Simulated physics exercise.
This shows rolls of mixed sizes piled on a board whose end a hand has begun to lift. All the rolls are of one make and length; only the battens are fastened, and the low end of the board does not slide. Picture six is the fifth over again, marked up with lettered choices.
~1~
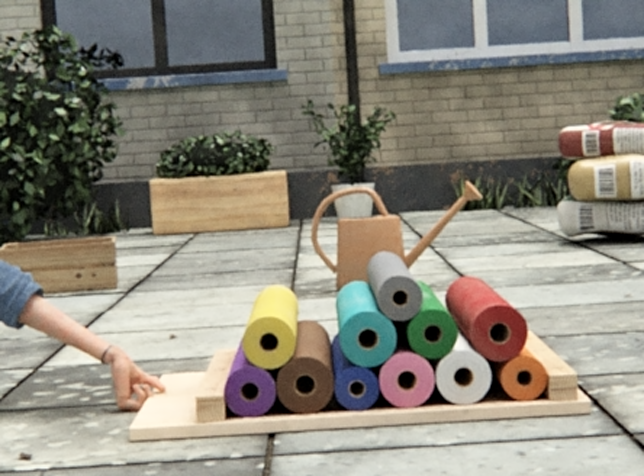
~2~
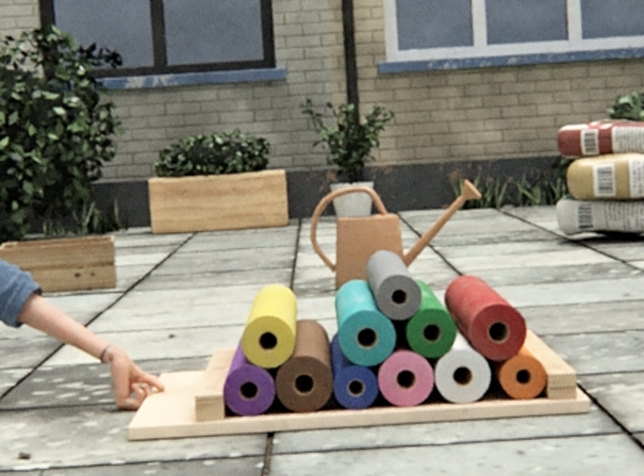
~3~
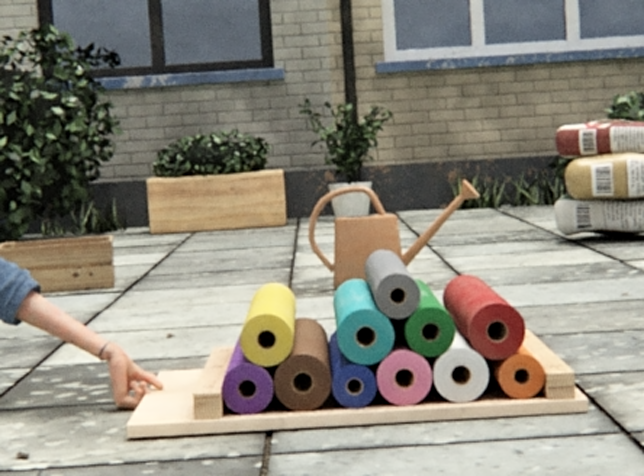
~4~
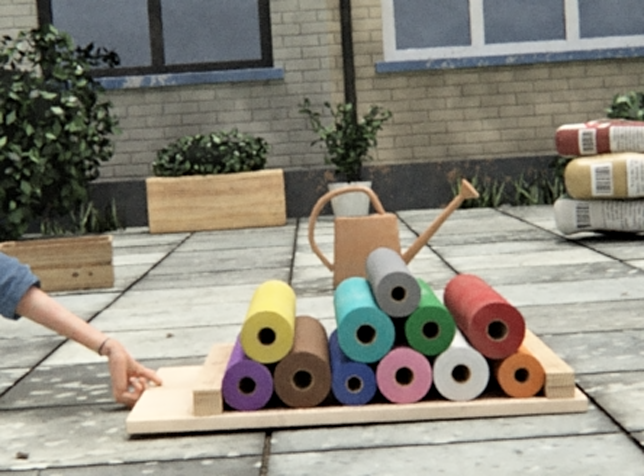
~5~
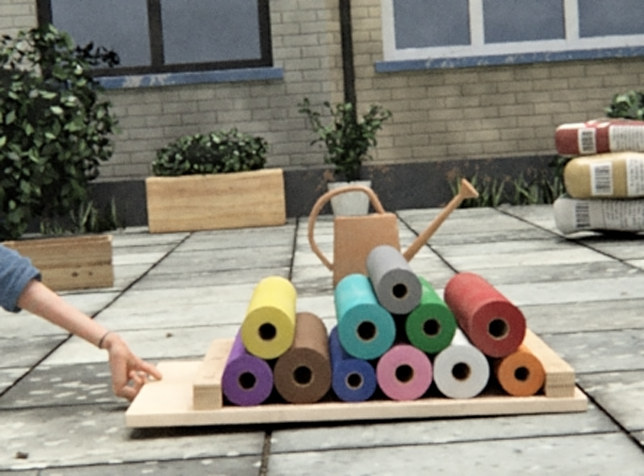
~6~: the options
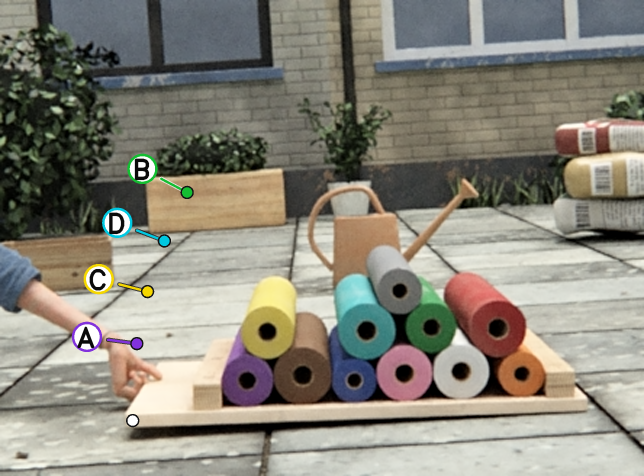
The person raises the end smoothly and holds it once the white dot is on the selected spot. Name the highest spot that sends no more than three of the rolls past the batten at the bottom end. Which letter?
The highest mark that will do is B.
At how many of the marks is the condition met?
The number is four.
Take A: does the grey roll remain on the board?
The grey roll: Yes.
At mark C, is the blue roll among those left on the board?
The blue roll: Yes.
On the copy, A at (137, 344); B at (187, 192); C at (148, 292); D at (165, 241); the white dot at (133, 421).
On B. First, board at 18°.
Then, board at 31°.
Finally, board at 31°, three over the low batten (red, green, grey).
By contrast, A one over the low batten (red); C one over the low batten (red); D one over the low batten (red).
